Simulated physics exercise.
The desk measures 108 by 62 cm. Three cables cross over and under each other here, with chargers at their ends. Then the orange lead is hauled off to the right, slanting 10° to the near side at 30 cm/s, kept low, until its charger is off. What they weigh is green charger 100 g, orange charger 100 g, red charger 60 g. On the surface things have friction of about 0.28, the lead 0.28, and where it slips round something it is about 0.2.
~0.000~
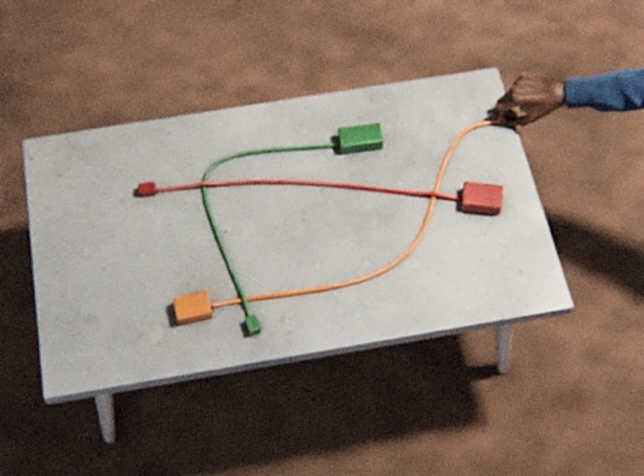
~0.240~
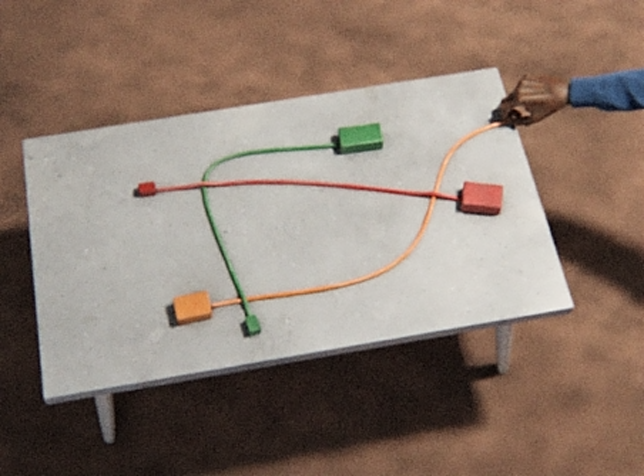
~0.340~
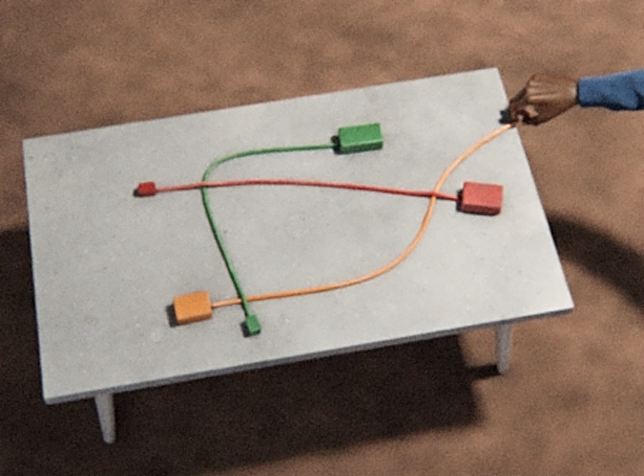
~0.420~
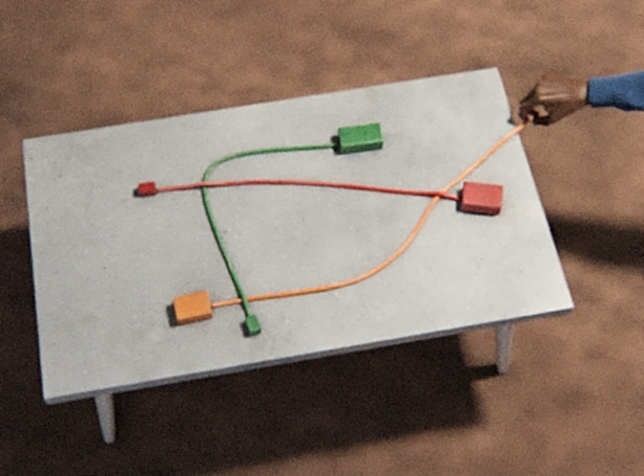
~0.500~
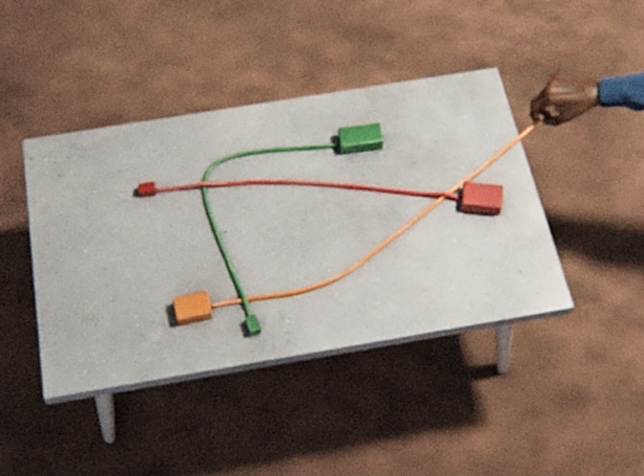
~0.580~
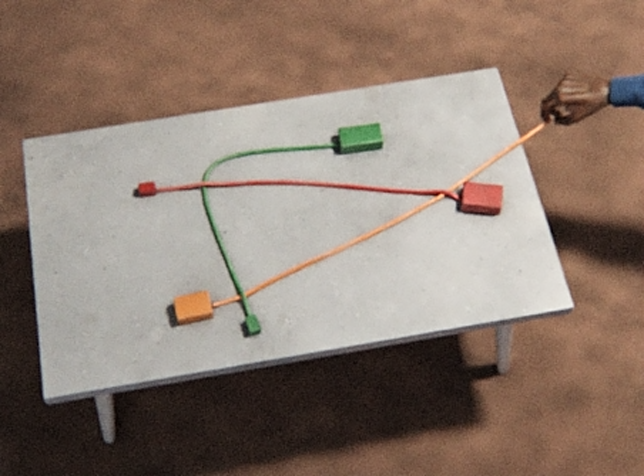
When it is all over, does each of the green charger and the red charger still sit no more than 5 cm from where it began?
One by one: The green charger shows a real shift; the red charger shows a real shift.
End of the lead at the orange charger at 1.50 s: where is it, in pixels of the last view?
Approximate position: (316, 251).
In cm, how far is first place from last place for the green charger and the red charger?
Green charger over the edge, red charger over the edge.
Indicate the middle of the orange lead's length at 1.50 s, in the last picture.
Around (497, 177).
After 1.5 s, the orange lead's tail end at (316, 251); orange charger 25 cm off its start, green plug 12 cm off its start.
After 2.4 s, the orange lead's tail end at (427, 198); orange charger 52 cm off its start, green plug 38 cm off its start.
After 3.3 s, the orange lead has left the top; red charger over the edge, orange charger 79 cm off its start at (533, 176), green plug 65 cm off its start at (520, 186).
After 4.3 s, the orange lead has left the top; green charger over the edge, red charger over the edge, red plug over the edge.
After 4.8 s, the orange lead has left the top; green charger over the edge, red charger over the edge, red plug over the edge, orange charger over the edge.
